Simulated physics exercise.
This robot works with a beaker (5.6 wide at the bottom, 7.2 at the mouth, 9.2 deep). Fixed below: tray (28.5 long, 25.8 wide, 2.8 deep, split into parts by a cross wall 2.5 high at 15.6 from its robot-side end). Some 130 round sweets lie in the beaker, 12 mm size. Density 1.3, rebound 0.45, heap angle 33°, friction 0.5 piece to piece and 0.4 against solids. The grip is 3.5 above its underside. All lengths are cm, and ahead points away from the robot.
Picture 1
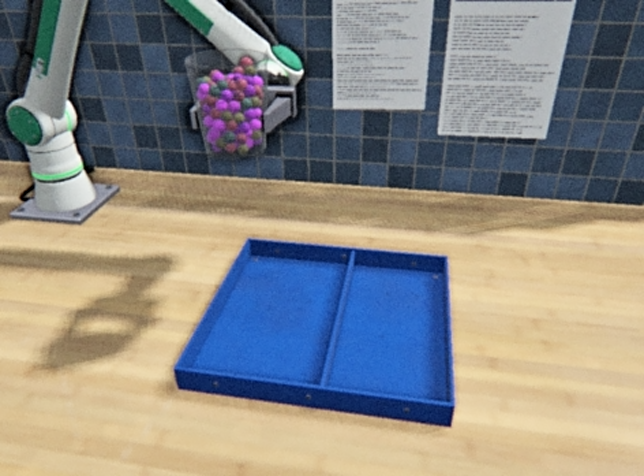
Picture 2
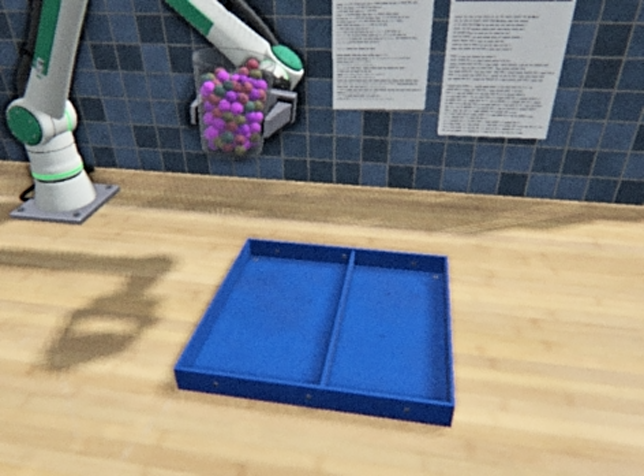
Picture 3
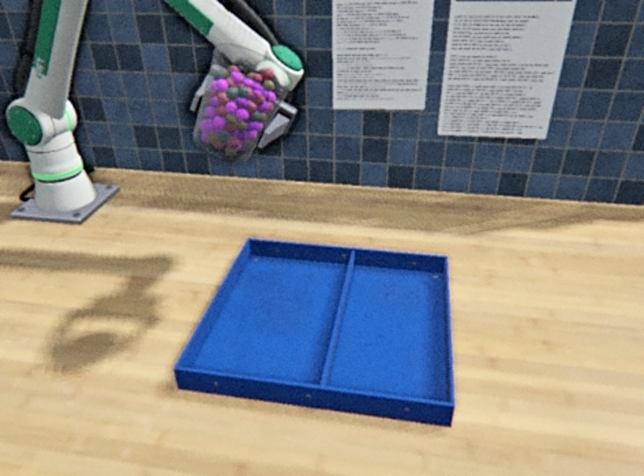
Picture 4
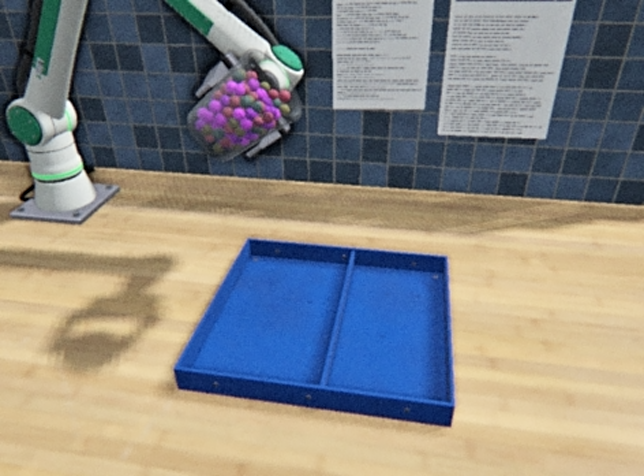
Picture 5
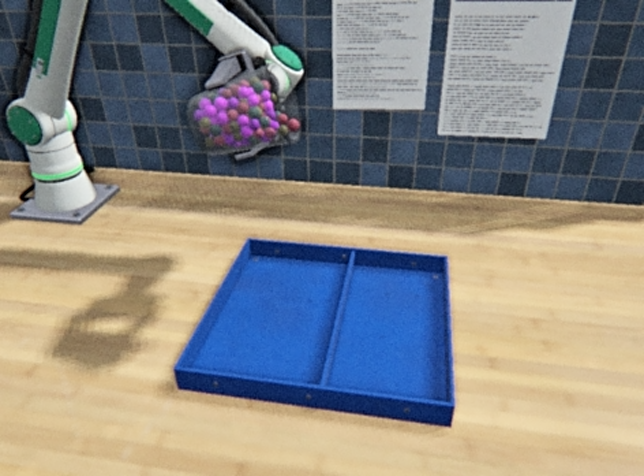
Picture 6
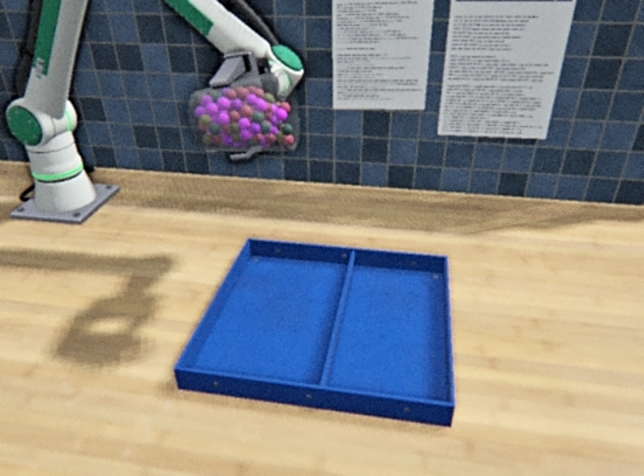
At the start, a robot arm holds a clear beaker of pink, purple and dark round sweets upright near a blue divided tray on a wooden counter. The arm then tilts the beaker steadily forward until it lies nearly sideways, the sweets shifting inside it while the tray stays empty.
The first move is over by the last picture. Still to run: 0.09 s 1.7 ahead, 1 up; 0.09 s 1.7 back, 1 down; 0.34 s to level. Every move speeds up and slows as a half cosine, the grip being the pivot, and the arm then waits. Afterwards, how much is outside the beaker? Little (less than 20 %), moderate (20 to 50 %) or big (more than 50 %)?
Share outside the beaker: Moderate (20 to 50 %).
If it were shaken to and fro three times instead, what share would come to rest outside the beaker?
In that case some 65 per cent.
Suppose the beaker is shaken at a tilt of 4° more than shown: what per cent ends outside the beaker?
Some 40 per cent.
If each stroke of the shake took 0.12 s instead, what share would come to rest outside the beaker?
Then about 20 per cent.
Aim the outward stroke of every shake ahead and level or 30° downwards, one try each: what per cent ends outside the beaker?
About 25 and 15 per cent.
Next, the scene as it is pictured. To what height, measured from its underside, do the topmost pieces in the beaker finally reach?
About 7.0 cm.
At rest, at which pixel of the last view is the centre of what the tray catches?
At about (370, 326).
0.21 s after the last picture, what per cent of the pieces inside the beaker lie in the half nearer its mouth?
Roughly 65 per cent.
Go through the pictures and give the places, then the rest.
In the first frame, the beaker middle at (232, 107), level; upper third of the load around (234, 87), from x 200 to 260, top at y 65; 132 in the beaker.
In the second frame, the beaker middle at (233, 107), tilted 8° forward; upper third of the load around (233, 87), from x 205 to 260, top at y 65.
In the third frame, the beaker middle at (237, 109), tilted 28° forward; upper third of the load around (237, 90), from x 205 to 270, top at y 70.
In the fourth frame, the beaker middle at (241, 112), tilted 52° forward; upper third of the load around (241, 97), from x 200 to 285, top at y 75.
In the fifth frame, the beaker middle at (243, 115), tilted 72° forward; upper third of the load around (243, 100), from x 200 to 295, top at y 85.
In the sixth frame, the beaker middle at (243, 117), tilted 80° forward; upper third of the load around (238, 103), from x 200 to 285, top at y 90; 132 in the beaker.
Then, 0.21 s on, tilted 79° forward, highest piece 28 above the table; 104 in the beaker, 28 in flight or on a rim.
Then, 0.42 s on, tilted 17° forward, highest piece 31 above the table; 91 in the beaker, 24 in the far-side part, 12 in the robot-side part, 5 in flight or on a rim.
Then, 0.72 s on, level, highest piece 30 above the table; 91 in the beaker, 27 in the far-side part, 13 in the robot-side part, 1 in flight or on a rim.
Then, 1.77 s on, level, highest piece 30 above the table; 91 in the beaker, 28 in the far-side part, 13 in the robot-side part.
In the end, 91 in the beaker, 28 in the far-side part, 13 in the robot-side part. That is 31 % outside the beaker.
